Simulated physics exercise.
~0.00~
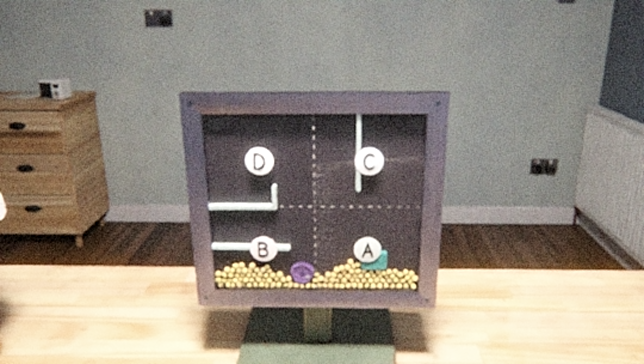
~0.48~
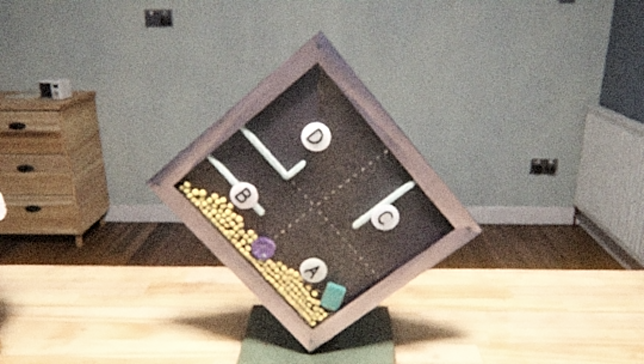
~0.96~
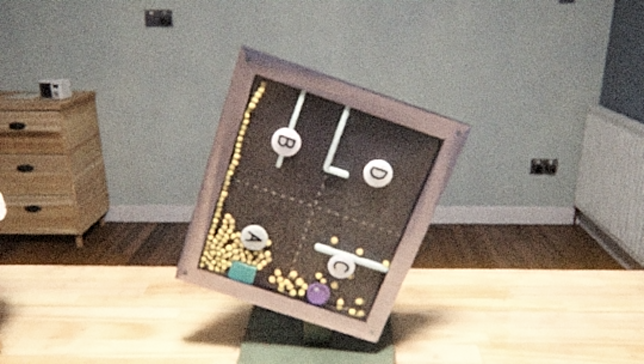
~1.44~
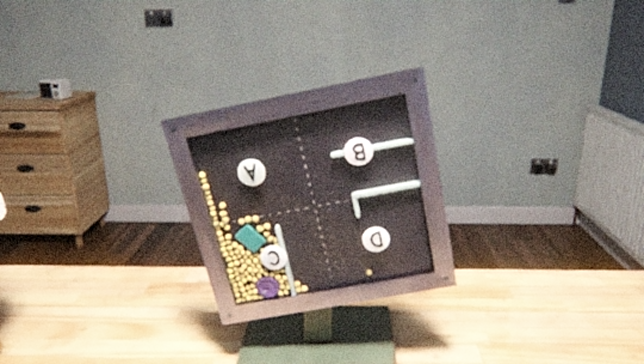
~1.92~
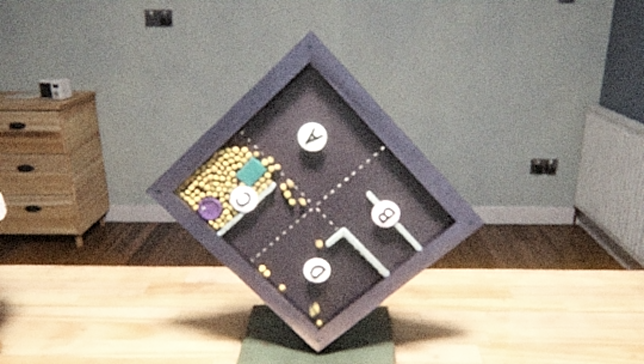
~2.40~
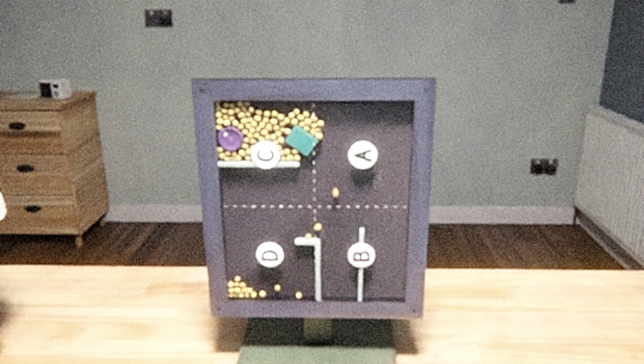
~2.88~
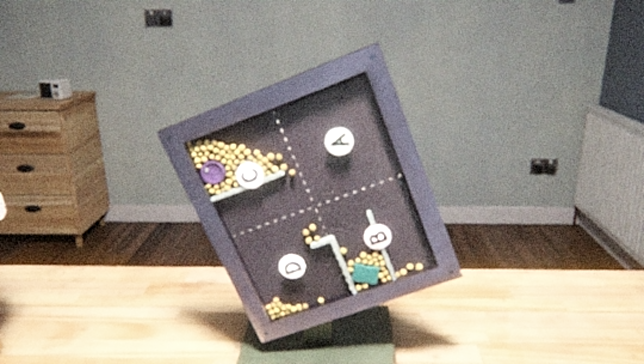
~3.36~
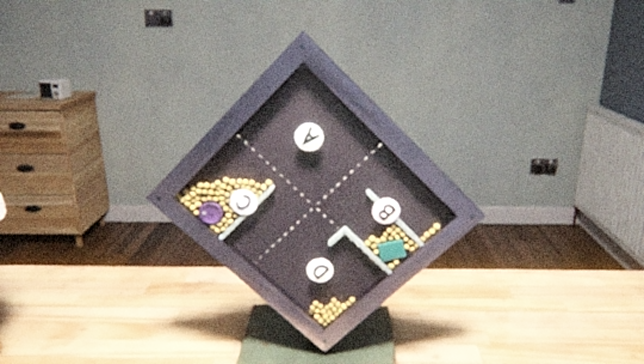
A framed case turns clockwise, then partly back, leaving its yellow beads in three separate piles.
